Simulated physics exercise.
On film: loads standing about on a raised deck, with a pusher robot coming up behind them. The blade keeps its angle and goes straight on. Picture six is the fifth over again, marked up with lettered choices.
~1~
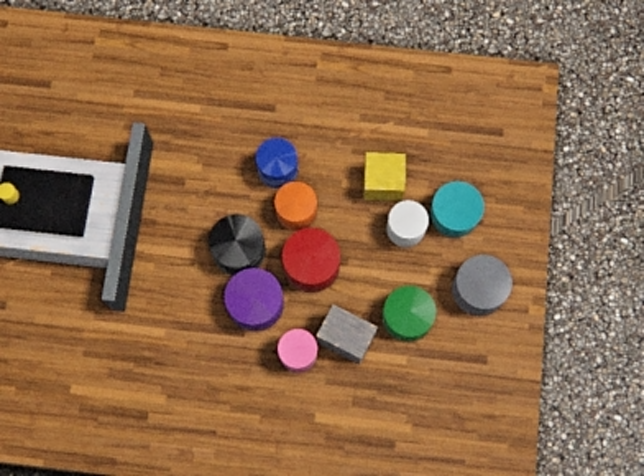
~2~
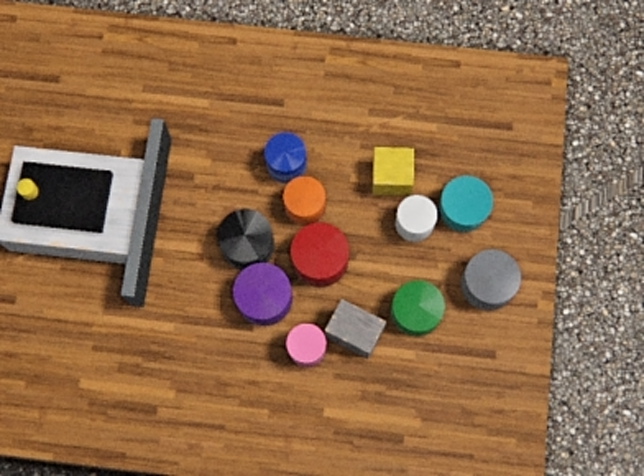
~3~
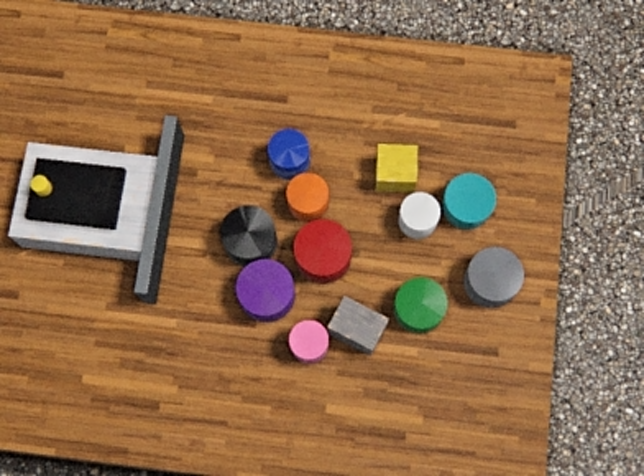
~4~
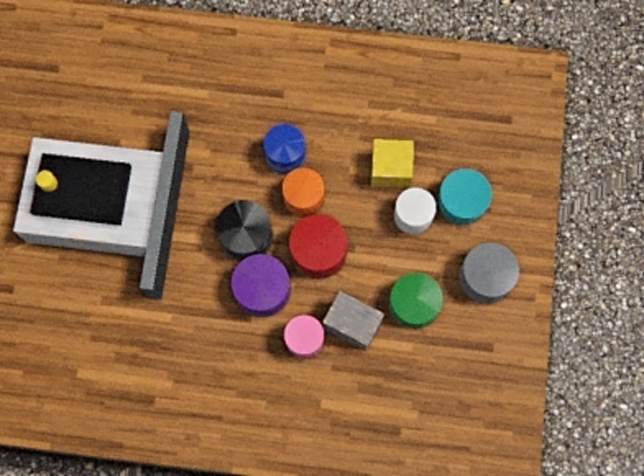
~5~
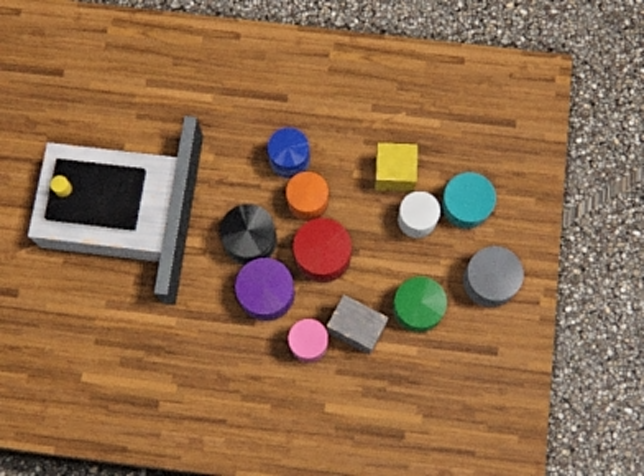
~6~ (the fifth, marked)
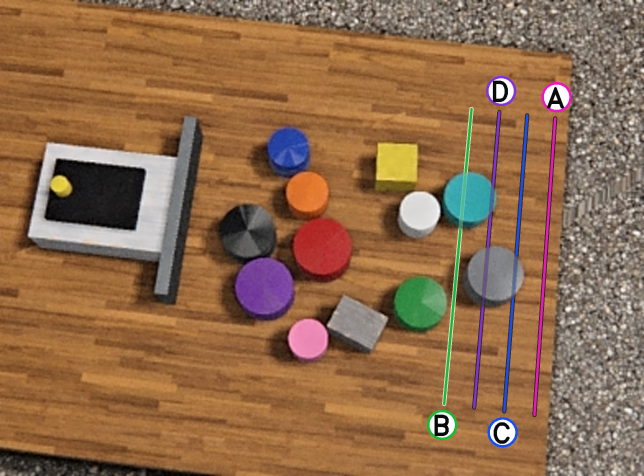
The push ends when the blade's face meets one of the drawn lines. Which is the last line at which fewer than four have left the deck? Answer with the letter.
As far as mark D.
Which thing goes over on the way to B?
The grey canister goes over.
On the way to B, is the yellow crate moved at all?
By then, yes.
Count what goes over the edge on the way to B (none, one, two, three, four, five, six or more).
One.
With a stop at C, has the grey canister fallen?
Yes.
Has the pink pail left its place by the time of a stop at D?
No.
On the marked copy, A at (545, 261); B at (458, 251); C at (516, 258); D at (487, 254).
Taking D. A third of the way, robot (215, 208); blue canister (327, 155); purple canister (316, 297).
Two thirds of the way, robot (327, 221); grey canister (532, 281); turquoise pail (506, 191).
When it is over, robot (414, 231); grey canister over the edge; red canister over the edge; two fallen.
As for the rest, A drops eight; B is within the limit but short; C drops four.
